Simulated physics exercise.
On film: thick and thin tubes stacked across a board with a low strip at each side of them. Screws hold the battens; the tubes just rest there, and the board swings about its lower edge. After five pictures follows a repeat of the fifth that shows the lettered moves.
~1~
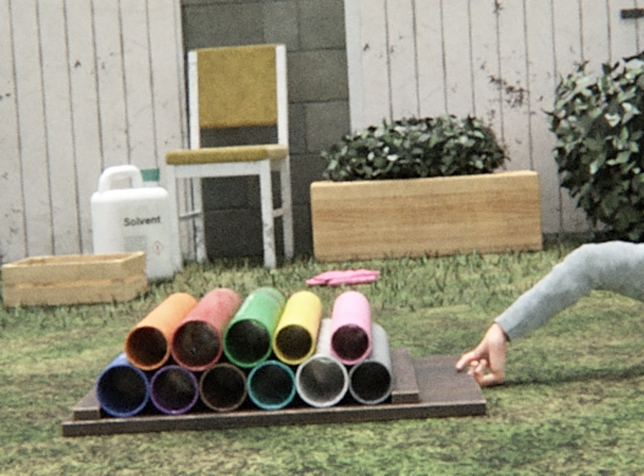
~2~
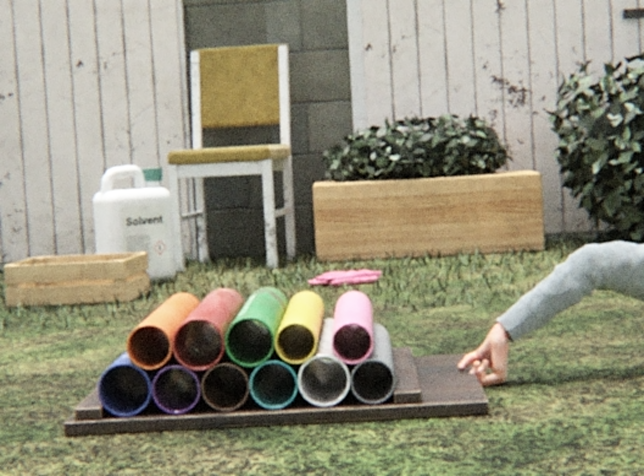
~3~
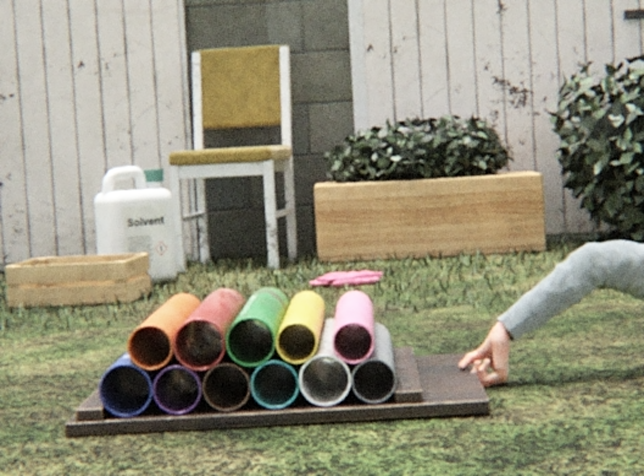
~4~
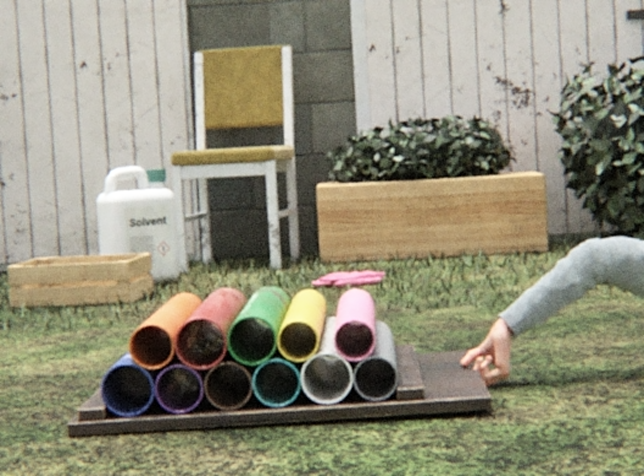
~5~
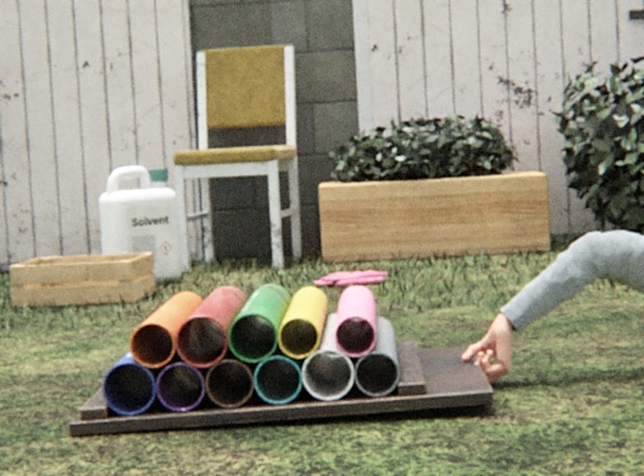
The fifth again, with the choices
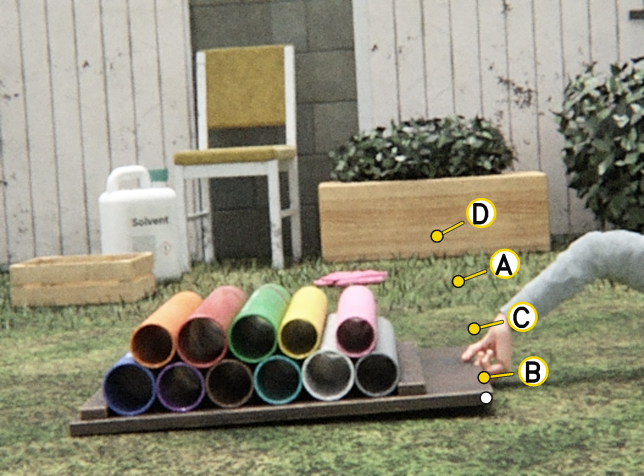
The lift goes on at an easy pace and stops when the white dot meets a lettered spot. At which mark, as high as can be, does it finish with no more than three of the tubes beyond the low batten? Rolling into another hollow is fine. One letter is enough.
At most to D.
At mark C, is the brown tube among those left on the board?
Yes.
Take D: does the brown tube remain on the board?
Yes.
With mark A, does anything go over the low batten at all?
No, at A.
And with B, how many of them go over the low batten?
The count is none.
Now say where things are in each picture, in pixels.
Board (281, 385); blue tube (122, 390); purple tube (174, 390), in the first picture.
Purple tube (176, 389); brown tube (226, 387), in the second picture.
Board (284, 385); white tube (325, 380); grey tube (374, 381); red tube (200, 344), in the third picture.
Board (286, 384); blue tube (128, 390); purple tube (179, 389), in the fourth picture.
Board (288, 381); blue tube (129, 389); purple tube (181, 387), in the fifth picture.
On the copy, A at (458, 282); B at (484, 377); C at (474, 329); D at (437, 236); the white dot at (486, 398).
On D. First, board at 16°.
Then, board at 25°.
Finally, board at 25°, none over the low batten.
By contrast, A none over the low batten; B none over the low batten; C none over the low batten.
